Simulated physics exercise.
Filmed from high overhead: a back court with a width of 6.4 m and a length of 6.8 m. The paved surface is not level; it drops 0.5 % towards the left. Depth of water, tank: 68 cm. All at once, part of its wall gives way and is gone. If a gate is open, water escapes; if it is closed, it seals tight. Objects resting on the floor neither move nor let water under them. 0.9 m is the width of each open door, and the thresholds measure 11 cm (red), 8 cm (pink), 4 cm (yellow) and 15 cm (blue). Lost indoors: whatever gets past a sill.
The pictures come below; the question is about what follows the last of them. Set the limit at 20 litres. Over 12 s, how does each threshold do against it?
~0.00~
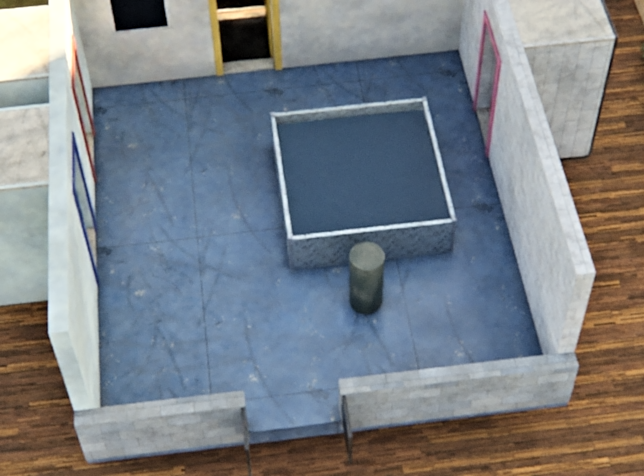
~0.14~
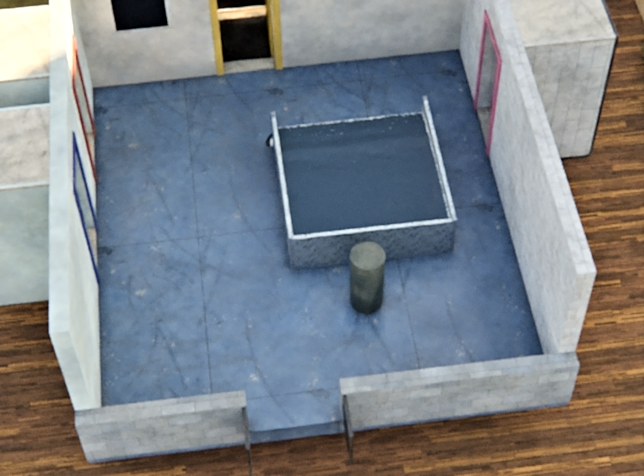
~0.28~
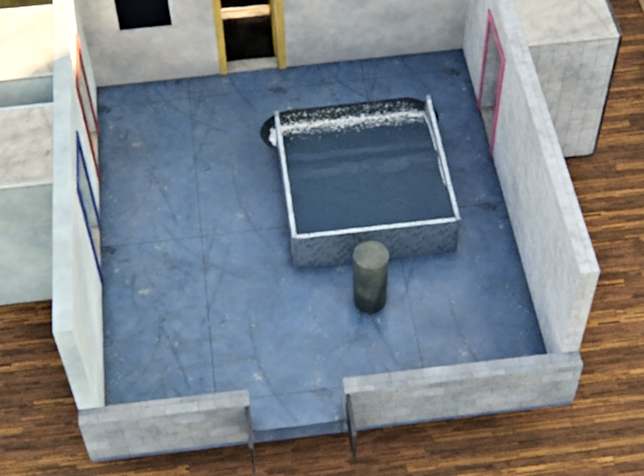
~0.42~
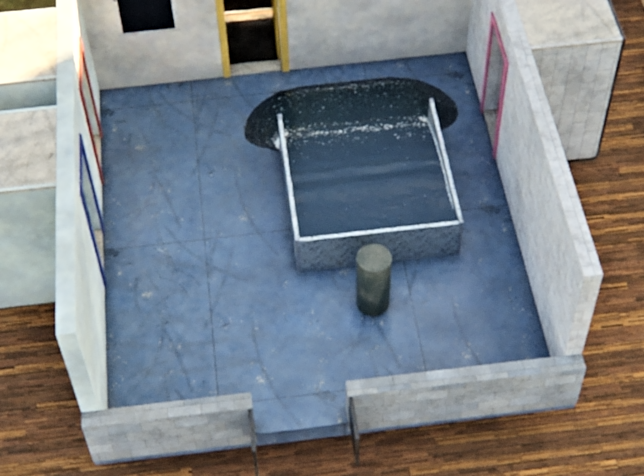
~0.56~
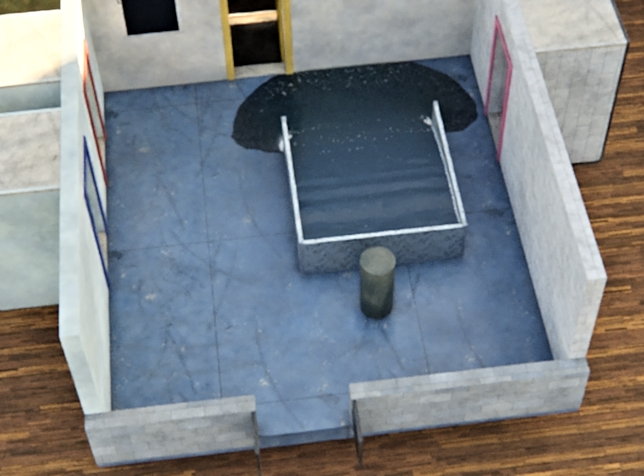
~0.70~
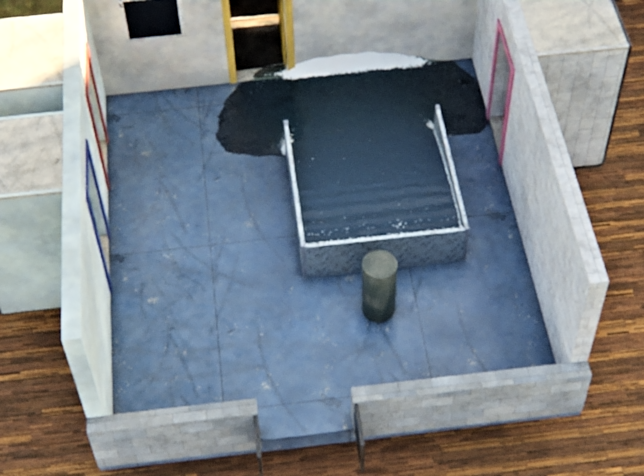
Outcome: Red door: Outstrips the figure; pink door: Outstrips the figure; yellow door: Outstrips the figure; blue door: Lags behind the figure.
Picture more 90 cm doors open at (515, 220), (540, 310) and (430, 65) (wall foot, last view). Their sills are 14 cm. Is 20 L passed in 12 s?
Result in order - not enough, not enough, more than that.
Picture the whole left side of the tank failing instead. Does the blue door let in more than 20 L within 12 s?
Well, at blue it would be too much.
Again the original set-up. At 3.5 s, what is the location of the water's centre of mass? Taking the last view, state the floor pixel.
Centre: Approx. (345, 146) px.
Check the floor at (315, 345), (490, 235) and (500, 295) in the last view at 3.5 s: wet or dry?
Untouched, submerged, submerged.
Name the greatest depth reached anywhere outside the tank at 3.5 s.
Max depth: About 34 centimetres.
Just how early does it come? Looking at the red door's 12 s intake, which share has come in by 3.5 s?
Around 10 percent.
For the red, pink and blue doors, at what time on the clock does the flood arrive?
So red at 2.6 s, pink at 1.3 s, and blue at 3.4 s.
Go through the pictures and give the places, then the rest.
The first frame shows the tank at (360, 169) is whole and still, 68 cm deep.
In the second frame, water pours out on the tank's far side and has run 1.3 m, to (271, 145); typically 9 cm deep outside, 68 cm at the tank's back.
In the third frame, water pours out on the tank's far side and has run 1.5 m, to (268, 126); typically 12 cm deep outside, 68 cm at the tank's back.
In the fourth frame, the front is at (255, 117), 1.8 m from the gap on the tank's far side; 3.8 m2 of floor is under water; 68 cm left at the back of the tank.
In the fifth frame, water pours out on the tank's far side and has run 2.1 m, to (253, 99); typically 9 cm deep outside, 68 cm at the tank's back.
In the sixth frame, the front is at (249, 81), 2.5 m from the gap on the tank's far side; 6.9 m2 of floor is under water; 61 cm left at the back of the tank.
After 1.4 s water covers 20 % of the floor and is deepest (50 cm) near (336, 77); red door not reached, pink door 1 cm at the sill, 0 L in, yellow door 24 cm at the sill, 68 L in, blue door not reached.
After 2.2 s water covers 25 % of the floor and is deepest (53 cm) near (469, 63); red door not reached, pink door 12 cm at the sill, 0 L in, yellow door 24 cm at the sill, 193 L in, blue door not reached.
After 3.5 s water covers 45 % of the floor and is deepest (34 cm) near (107, 101); red door 20 cm at the sill, 11 L in, pink door 17 cm at the sill, 18 L in, yellow door 15 cm at the sill, 333 L in, blue door 3 cm at the sill, 0 L in.
After 7.0 s water covers 90 % of the floor and is deepest (18 cm) near (179, 434); red door 15 cm at the sill, 82 L in, pink door 7 cm at the sill, 75 L in, yellow door 9 cm at the sill, 432 L in, blue door 7 cm at the sill, 0 L in.
After 12.0 s water covers 100 % of the floor and is deepest (12 cm) near (110, 258); red door 9 cm at the sill, 89 L in, pink door 4 cm at the sill, 76 L in, yellow door 9 cm at the sill, 481 L in, blue door 12 cm at the sill, 0 L in.
